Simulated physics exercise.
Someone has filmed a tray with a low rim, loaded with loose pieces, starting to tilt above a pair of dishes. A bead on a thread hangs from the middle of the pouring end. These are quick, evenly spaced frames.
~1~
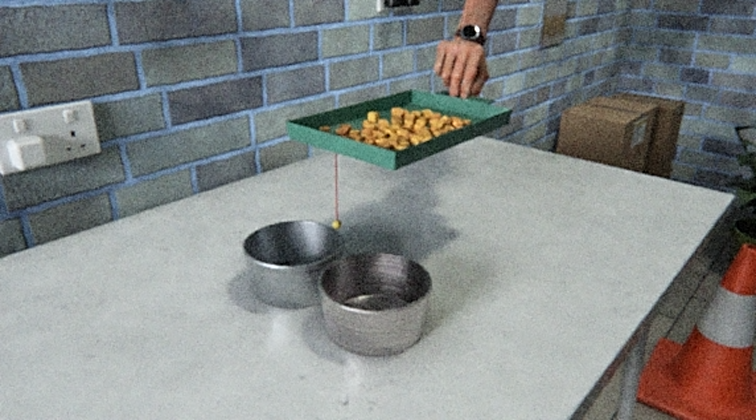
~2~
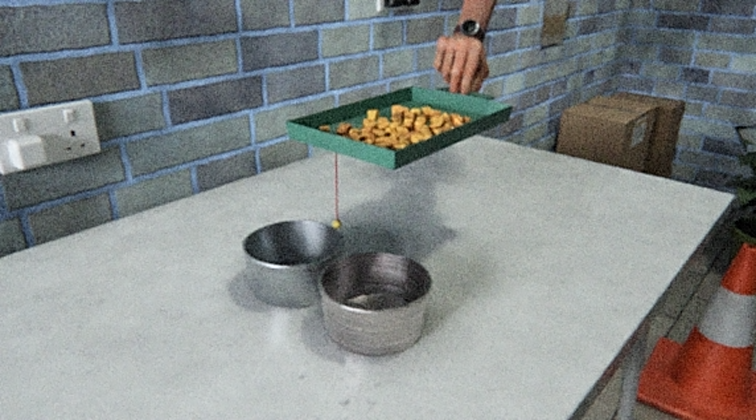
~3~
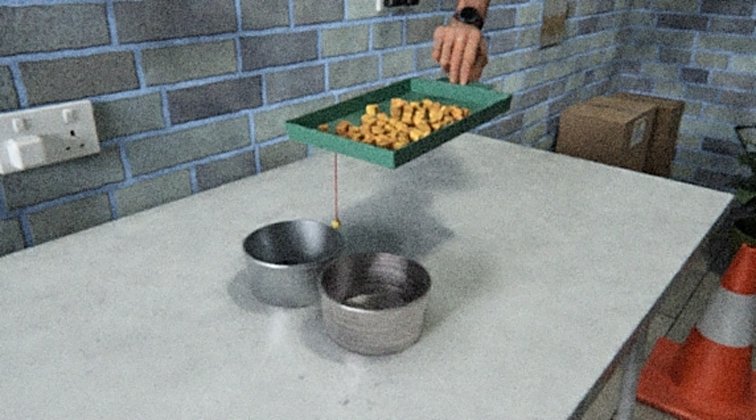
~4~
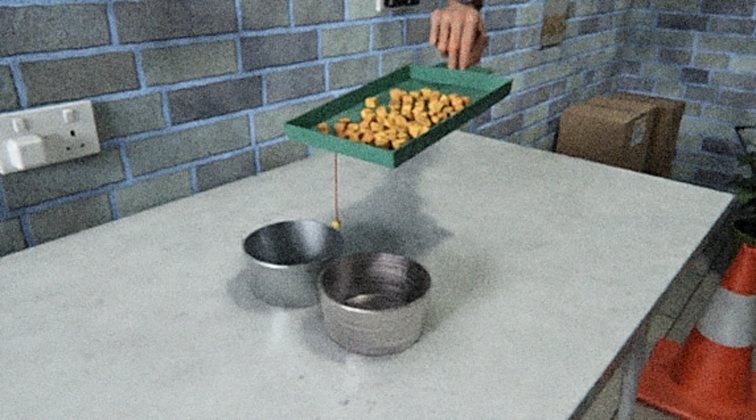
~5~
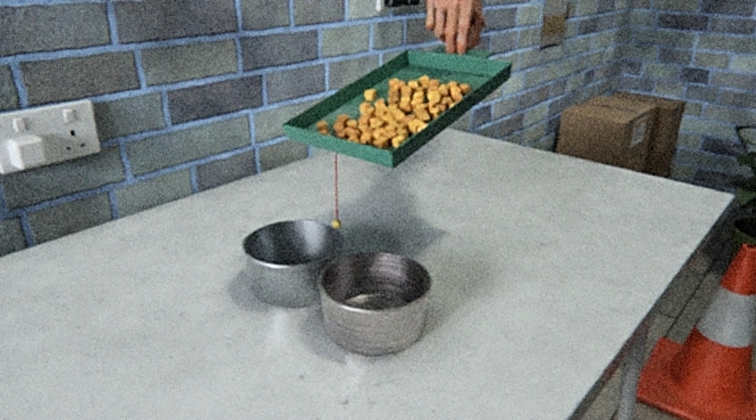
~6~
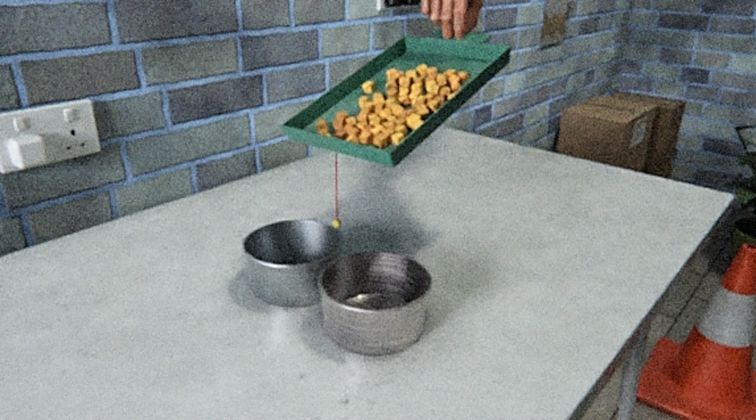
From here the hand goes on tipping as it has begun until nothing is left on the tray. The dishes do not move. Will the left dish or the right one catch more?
The left one ends fuller.
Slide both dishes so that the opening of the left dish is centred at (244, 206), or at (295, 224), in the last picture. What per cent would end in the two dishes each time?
Near 30 % and 30 %.
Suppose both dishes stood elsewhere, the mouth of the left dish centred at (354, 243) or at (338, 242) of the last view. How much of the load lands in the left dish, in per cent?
About 10 and 10 per cent.
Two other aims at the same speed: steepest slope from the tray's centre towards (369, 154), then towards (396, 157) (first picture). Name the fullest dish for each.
At the first place right, at the second the right one.
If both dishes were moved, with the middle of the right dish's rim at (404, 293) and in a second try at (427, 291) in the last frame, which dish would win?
At the first place the dish on the left, at the second the left dish.
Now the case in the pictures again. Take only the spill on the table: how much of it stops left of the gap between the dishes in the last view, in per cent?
Roughly 100 in a hundred.
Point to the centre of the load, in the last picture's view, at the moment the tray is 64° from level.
Near (350, 109).
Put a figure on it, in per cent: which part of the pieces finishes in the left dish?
Some 50 per cent.
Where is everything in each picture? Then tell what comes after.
Corners of the pouring end at (289, 122) and (395, 151), level; middle of the load at (399, 133), croutons; left dish at (256, 278); right dish at (337, 322); bead on its thread at (337, 224), in the first frame.
Corners of the pouring end at (289, 121) and (395, 150), level; middle of the load at (399, 131), in the second frame.
Corners of the pouring end at (287, 122) and (393, 150), tipped barely, level across its low end; middle of the load at (398, 127), in the third frame.
Corners of the pouring end at (287, 123) and (392, 151), tipped a little, level across its low end; middle of the load at (398, 121), in the fourth frame.
Corners of the pouring end at (286, 124) and (391, 151), tipped a little, level across its low end; middle of the load at (397, 115), in the fifth frame.
Corners of the pouring end at (285, 124) and (390, 151), tipped clearly, level across its low end; middle of the load at (395, 109); left dish at (256, 276); right dish at (337, 321), in the sixth frame.
Soon after the last picture, tray tipped steeply; all on the tray.
A little later, tray tipped past a quarter turn; all on the tray.
Later still, tray tipped past a quarter turn; a small part in the right dish; about half in the left dish; about a third outside both.
At rest, tray tipped past a quarter turn; a small part in the right dish; about half in the left dish; about a third outside both.
